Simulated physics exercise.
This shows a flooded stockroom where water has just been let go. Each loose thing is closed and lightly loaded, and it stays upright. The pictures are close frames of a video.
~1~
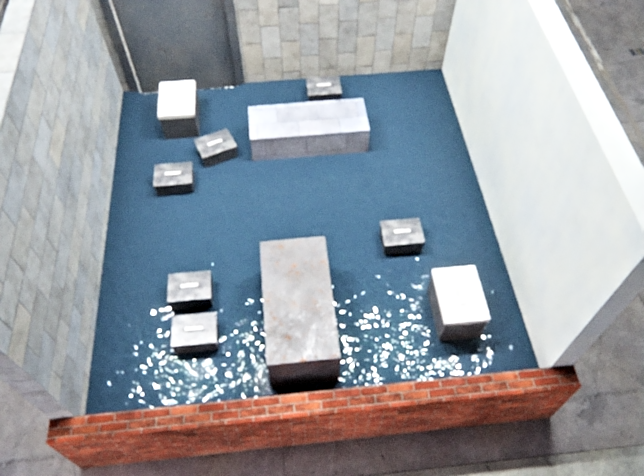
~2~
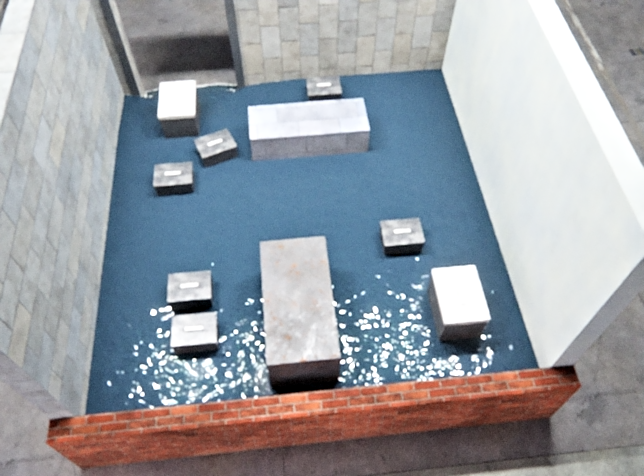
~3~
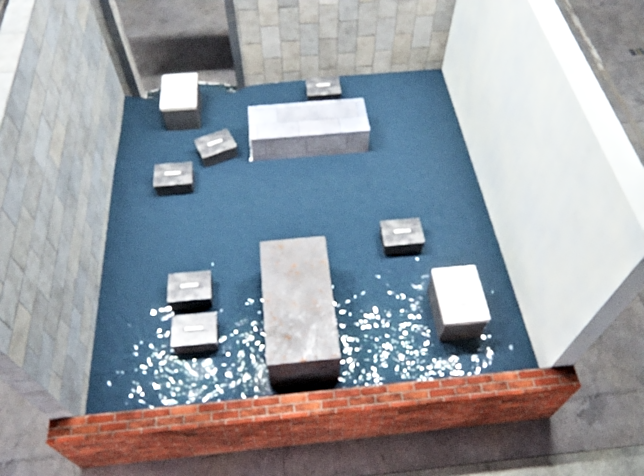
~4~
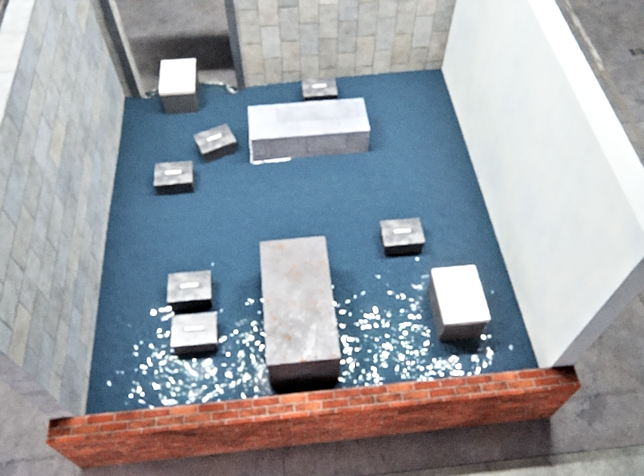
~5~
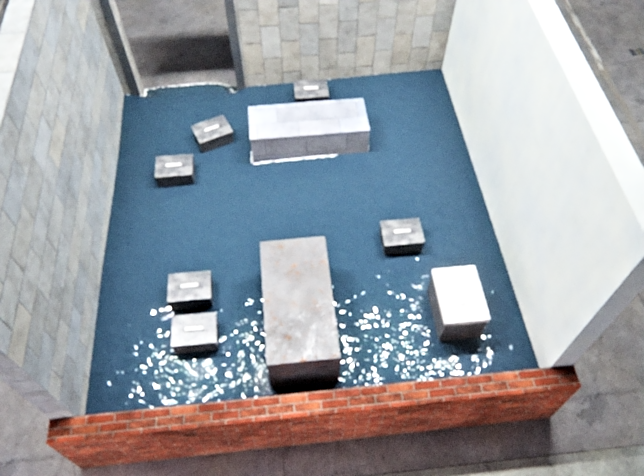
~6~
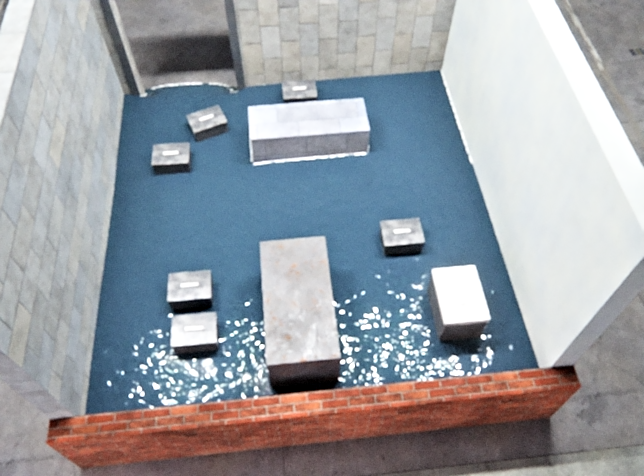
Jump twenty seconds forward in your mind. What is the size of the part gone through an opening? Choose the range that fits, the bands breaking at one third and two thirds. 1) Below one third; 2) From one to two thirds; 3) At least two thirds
Option 2: From one to two thirds.
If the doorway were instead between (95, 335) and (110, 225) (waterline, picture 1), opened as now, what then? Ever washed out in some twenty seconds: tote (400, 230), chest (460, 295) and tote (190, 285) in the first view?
Item one: Leaves; item two: Remains; item three: Leaves.
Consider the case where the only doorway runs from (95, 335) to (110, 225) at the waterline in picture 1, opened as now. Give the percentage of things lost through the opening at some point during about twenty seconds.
By my count it's 80 percent.
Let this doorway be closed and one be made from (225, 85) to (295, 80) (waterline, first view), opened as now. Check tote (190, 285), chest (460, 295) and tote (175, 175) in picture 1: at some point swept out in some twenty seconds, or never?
Retained, retained and lost.
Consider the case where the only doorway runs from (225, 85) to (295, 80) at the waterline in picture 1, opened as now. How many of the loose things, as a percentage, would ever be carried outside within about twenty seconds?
Roughly 40 in a hundred.
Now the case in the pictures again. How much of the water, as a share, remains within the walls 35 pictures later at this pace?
Near 48 in a hundred.
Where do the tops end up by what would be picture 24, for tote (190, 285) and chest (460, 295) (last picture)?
Approximately (163, 207) for one, (447, 271) for the other.
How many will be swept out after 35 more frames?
I reckon 5.
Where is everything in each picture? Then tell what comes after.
In the first picture, a tote at (215, 143), afloat; a tote at (173, 174), afloat; 0 of 8 have shifted.
In the second picture, a tote at (215, 143) floats; a tote at (173, 174) floats; 0 of 8 have shifted.
In the third picture, a tote at (215, 143) floats; a tote at (173, 174), afloat; 1 of 8 have shifted.
In the fourth picture, a tote at (215, 138) floats, close to its start; a tote at (173, 173) floats, close to its start; 3 of 8 have shifted.
In the fifth picture, a tote at (212, 129), afloat, close to its start; a tote at (174, 165) floats, close to its start; 4 of 8 have shifted.
In the sixth picture, a tote at (207, 118) floats, a stride from its start; a tote at (171, 153) floats, a stride from its start; 4 of 8 have shifted.
A moment on, 2 of 8 are out; 6 afloat.
Next, 4 of 8 are out; 4 afloat.
Later, 5 of 8 are out; 3 afloat.
In the end, 5 of 8 are out; 3 afloat.
